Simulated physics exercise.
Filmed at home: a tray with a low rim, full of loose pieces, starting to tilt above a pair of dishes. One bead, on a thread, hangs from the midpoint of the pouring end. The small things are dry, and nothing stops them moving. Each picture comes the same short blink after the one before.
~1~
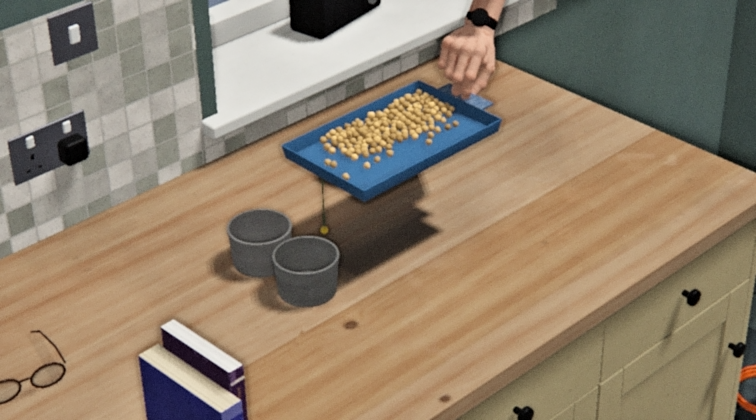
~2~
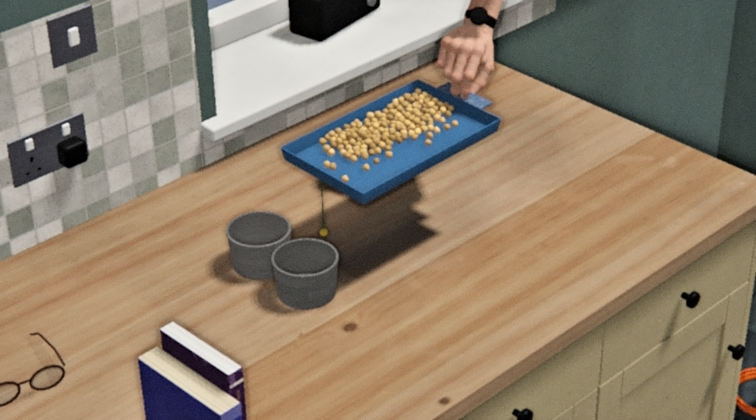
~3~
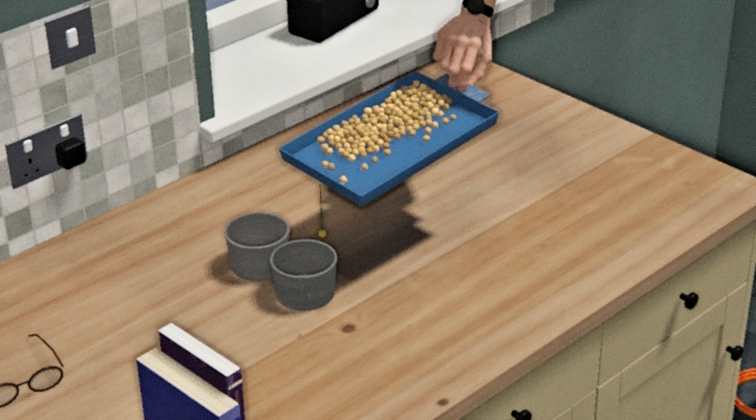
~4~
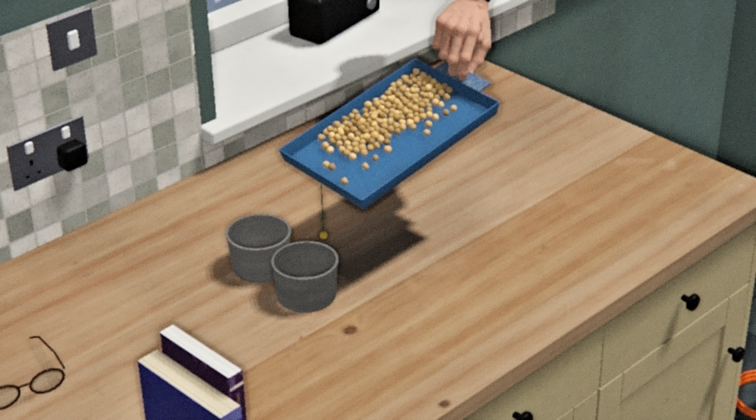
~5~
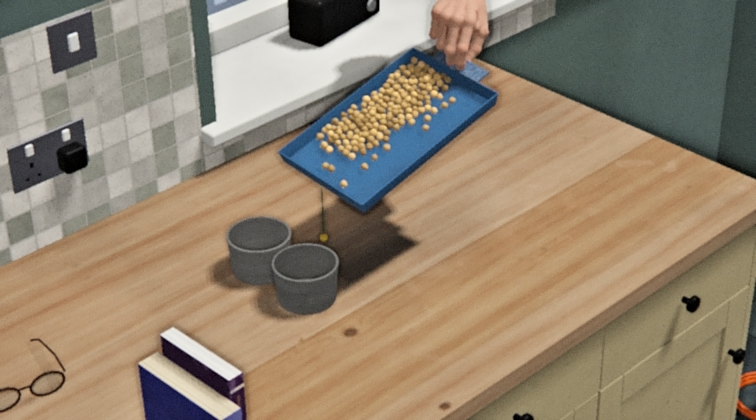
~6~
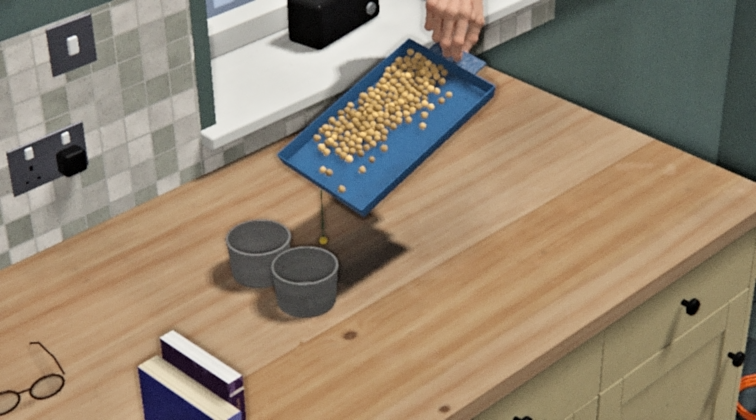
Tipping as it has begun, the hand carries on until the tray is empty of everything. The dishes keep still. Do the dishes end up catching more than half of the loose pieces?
No.
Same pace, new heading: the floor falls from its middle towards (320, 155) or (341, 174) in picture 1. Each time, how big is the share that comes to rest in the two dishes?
The first try gives close to 60 per cent, the second close to 70 per cent.
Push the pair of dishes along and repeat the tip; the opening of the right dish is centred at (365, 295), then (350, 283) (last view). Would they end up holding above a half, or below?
Together the dishes get beyond half first, then beyond half.
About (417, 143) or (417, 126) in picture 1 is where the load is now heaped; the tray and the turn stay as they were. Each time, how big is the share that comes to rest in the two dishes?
Close to 30 and close to 40 per cent.
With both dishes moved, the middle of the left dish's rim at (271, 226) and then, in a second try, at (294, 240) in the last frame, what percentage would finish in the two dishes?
Close to 20 in a hundred, then close to 50 in a hundred.
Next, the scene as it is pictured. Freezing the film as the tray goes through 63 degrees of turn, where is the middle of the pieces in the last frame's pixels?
Somewhere around pixel (341, 186) in the last picture.
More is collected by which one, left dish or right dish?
Fuller at the end: The rightward one.
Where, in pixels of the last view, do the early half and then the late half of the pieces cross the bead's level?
The first part passes (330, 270); everything after passes (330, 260).
Soon, tray tipped steeply; most on the tray; a stray few in the right dish; about a quarter in the air.
A while on, tray tipped past a quarter turn; about half on the tray; a small part in the right dish; about a third outside both; a small part in the air.
Towards the end, tray tipped past a quarter turn; about a third in the right dish; about two thirds outside both.
Finally, tray tipped past a quarter turn; about a third in the right dish; none in the left dish; about two thirds outside both.
